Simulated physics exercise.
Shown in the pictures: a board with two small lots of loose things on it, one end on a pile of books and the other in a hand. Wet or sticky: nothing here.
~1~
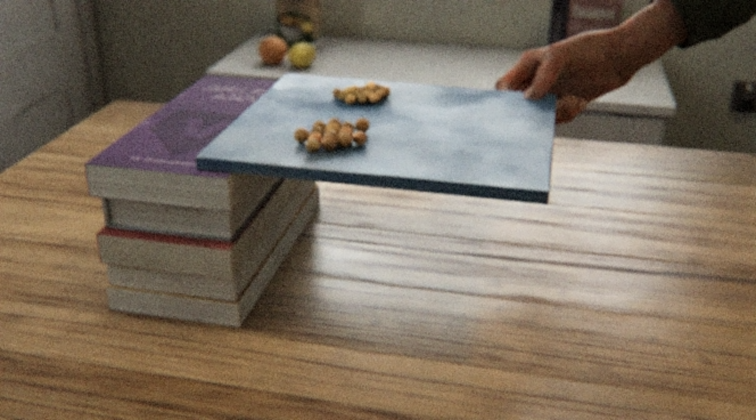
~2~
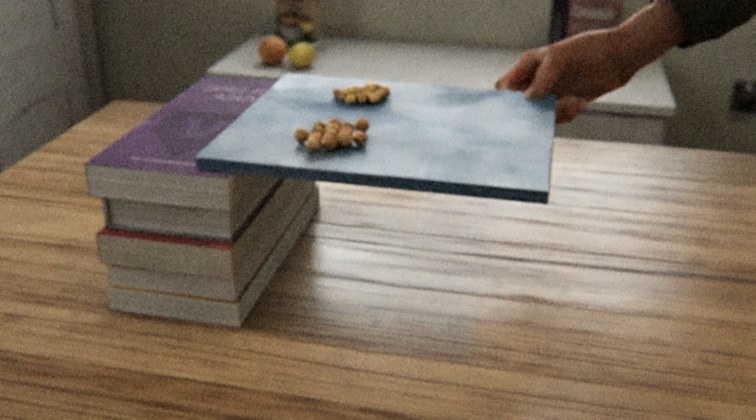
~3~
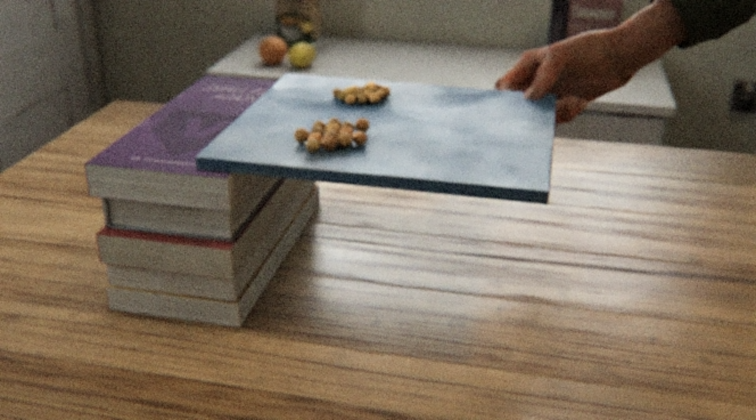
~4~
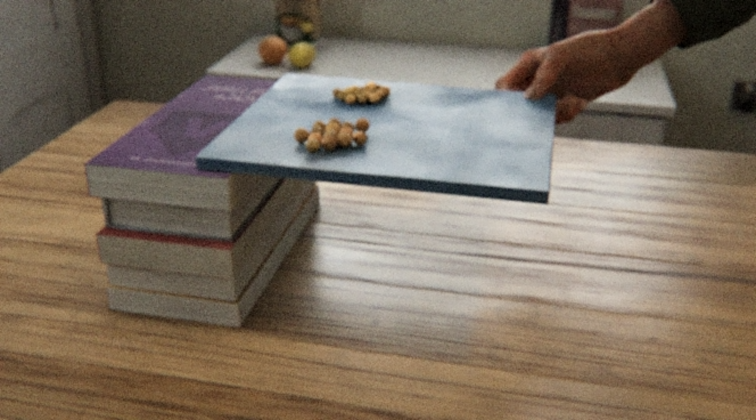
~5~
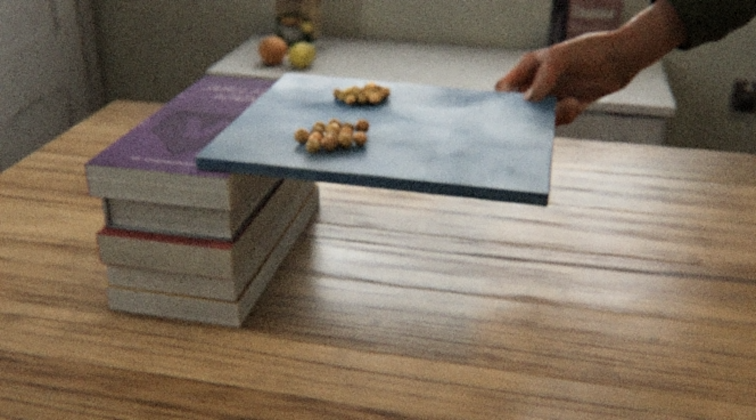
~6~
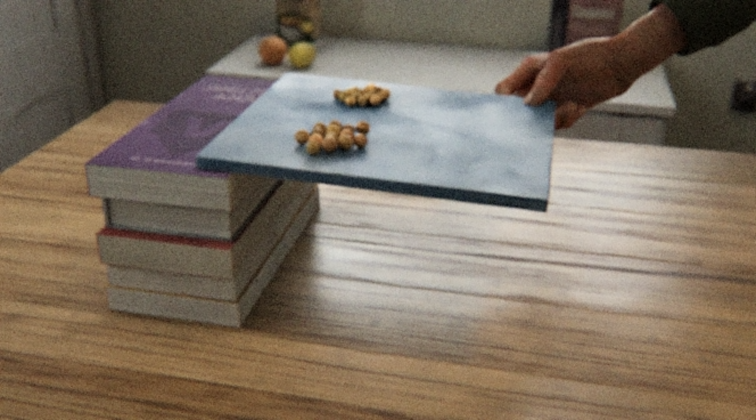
The clip opens on a blue-grey board with two small clusters of round, brownish pieces on it, its left end resting on a stack of books and its right end held by a hand. The board stays almost still, then its held end lowers very slightly, while both clusters stay in place.
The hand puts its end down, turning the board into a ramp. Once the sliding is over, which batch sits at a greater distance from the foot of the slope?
I expect the one closer to us will go farther.
Then, 0.65 s past the last view, board sloping at 20°; front batch all still on the board; back batch all still on the board.
Then, 1.23 s past the last view, board sloping at 35°; front batch mostly up to a board's length out; back batch mostly less than half a board's length out.
Then, 1.72 s past the last view, board resting at 35°; front batch mostly one to two board lengths out, a small part gone off the table; back batch mostly less than half a board's length out.
Finally, board resting at 35°; front batch mostly more than two board lengths out, about a third gone off the table; back batch mostly less than half a board's length out; the front batch has gone farther.
